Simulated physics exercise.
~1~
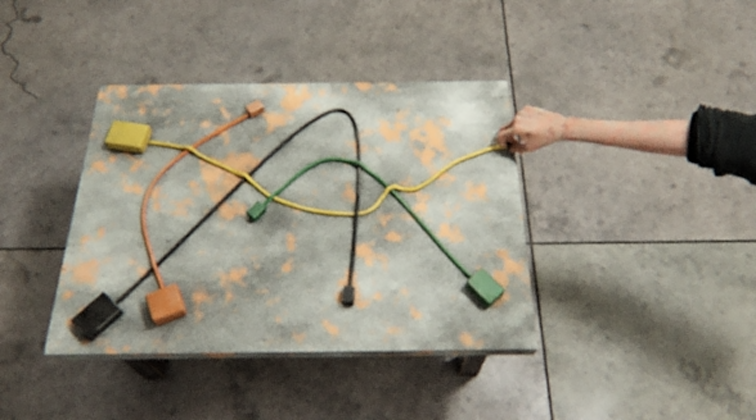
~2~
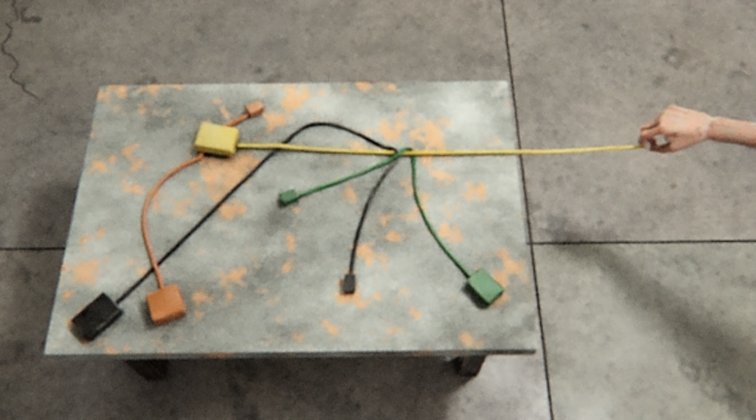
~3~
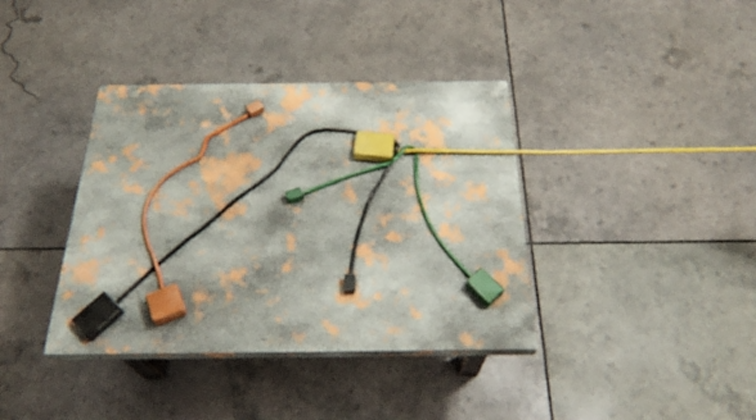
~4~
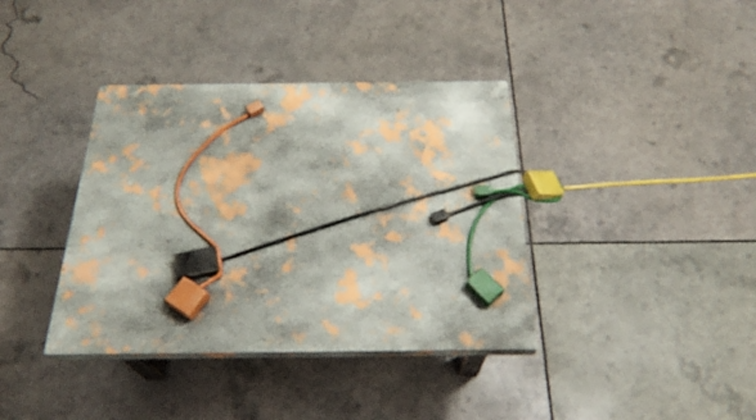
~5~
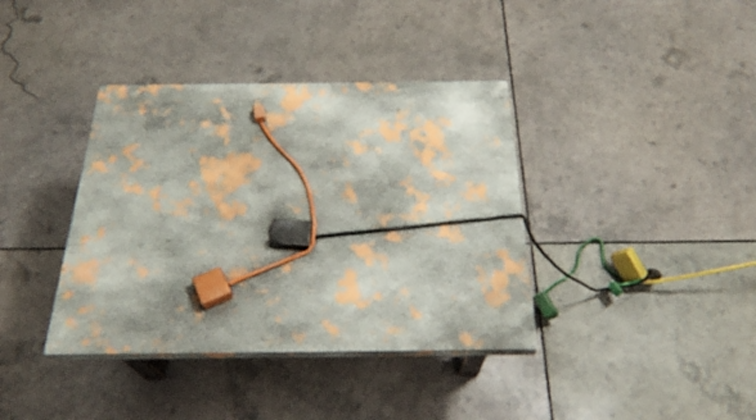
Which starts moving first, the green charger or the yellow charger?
The yellow charger starts moving first, sliding right as its cable is pulled. The green charger stays in place until later, when it is dragged over the right edge.
In the video, a hand pulls the yellow cable off the right side of a table where four cables cross, dragging its charger along and snagging the green and black cables. The yellow and green chargers end up past the edge, while the black and orange chargers shift but stay on top.
